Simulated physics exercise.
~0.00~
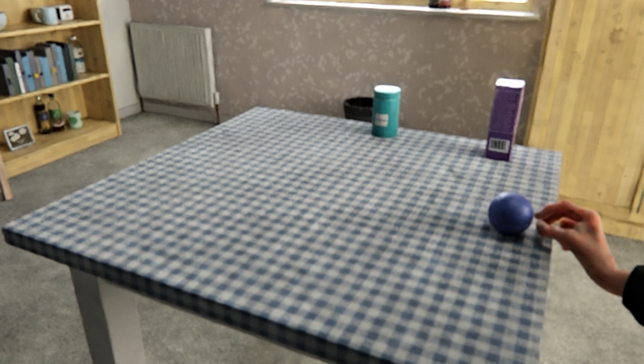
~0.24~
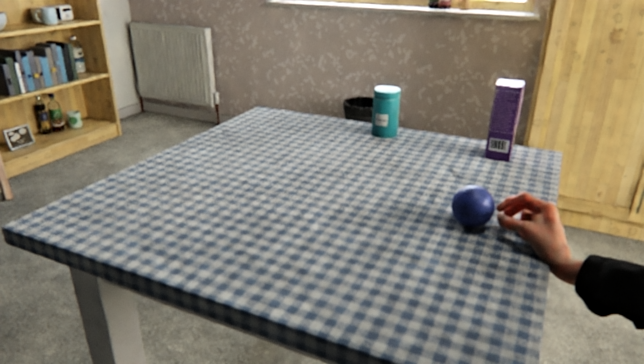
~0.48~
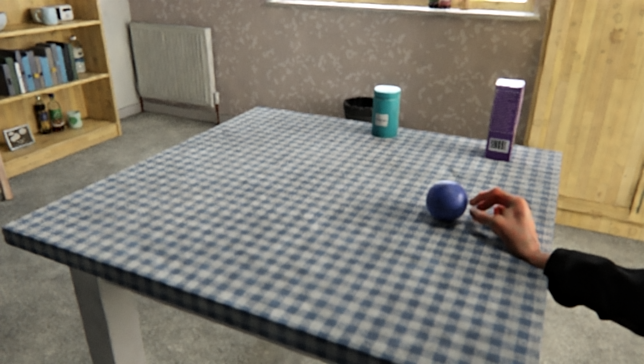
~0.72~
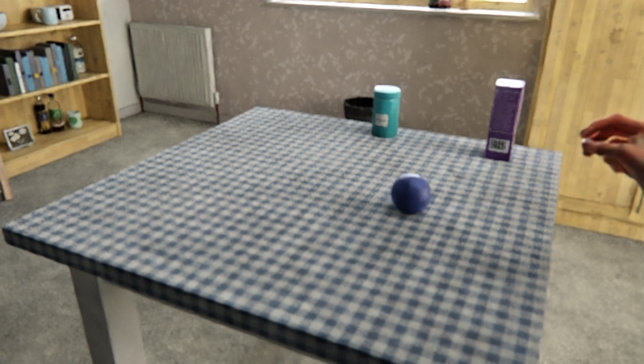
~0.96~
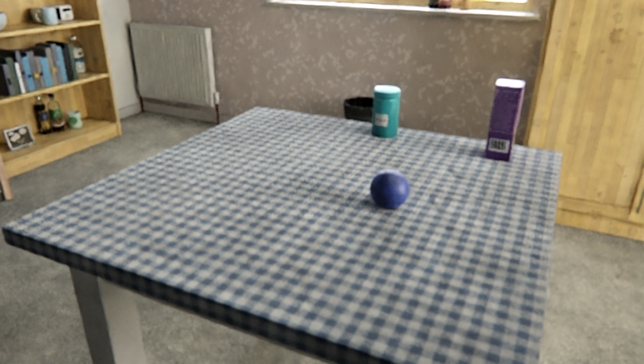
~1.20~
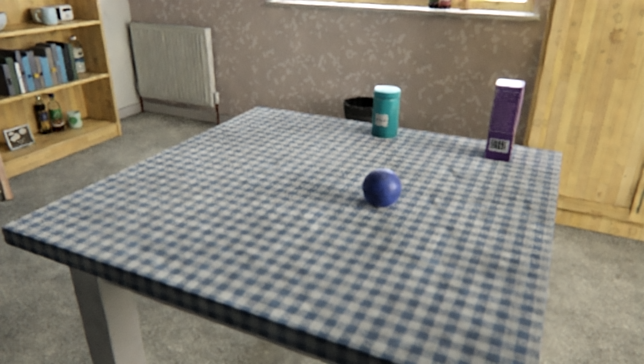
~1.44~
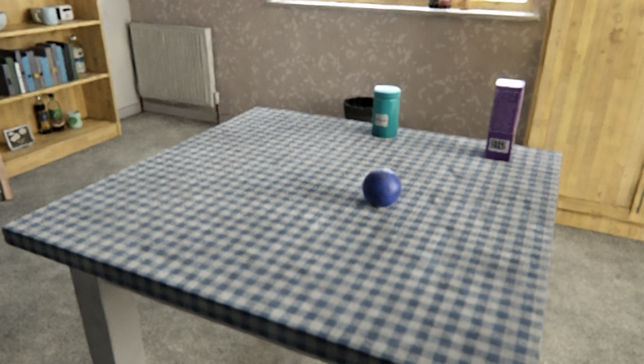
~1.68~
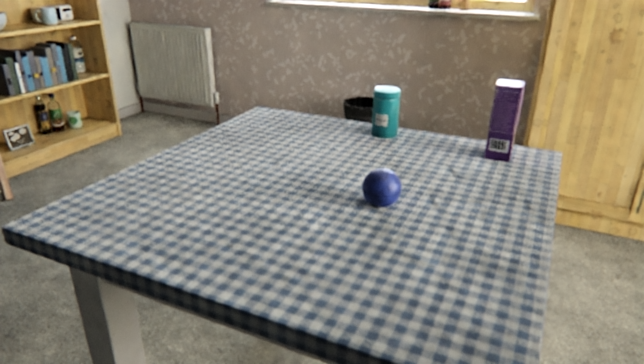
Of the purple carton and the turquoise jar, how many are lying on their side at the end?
None of them are lying on their side. The purple carton and the turquoise jar both still stand upright.
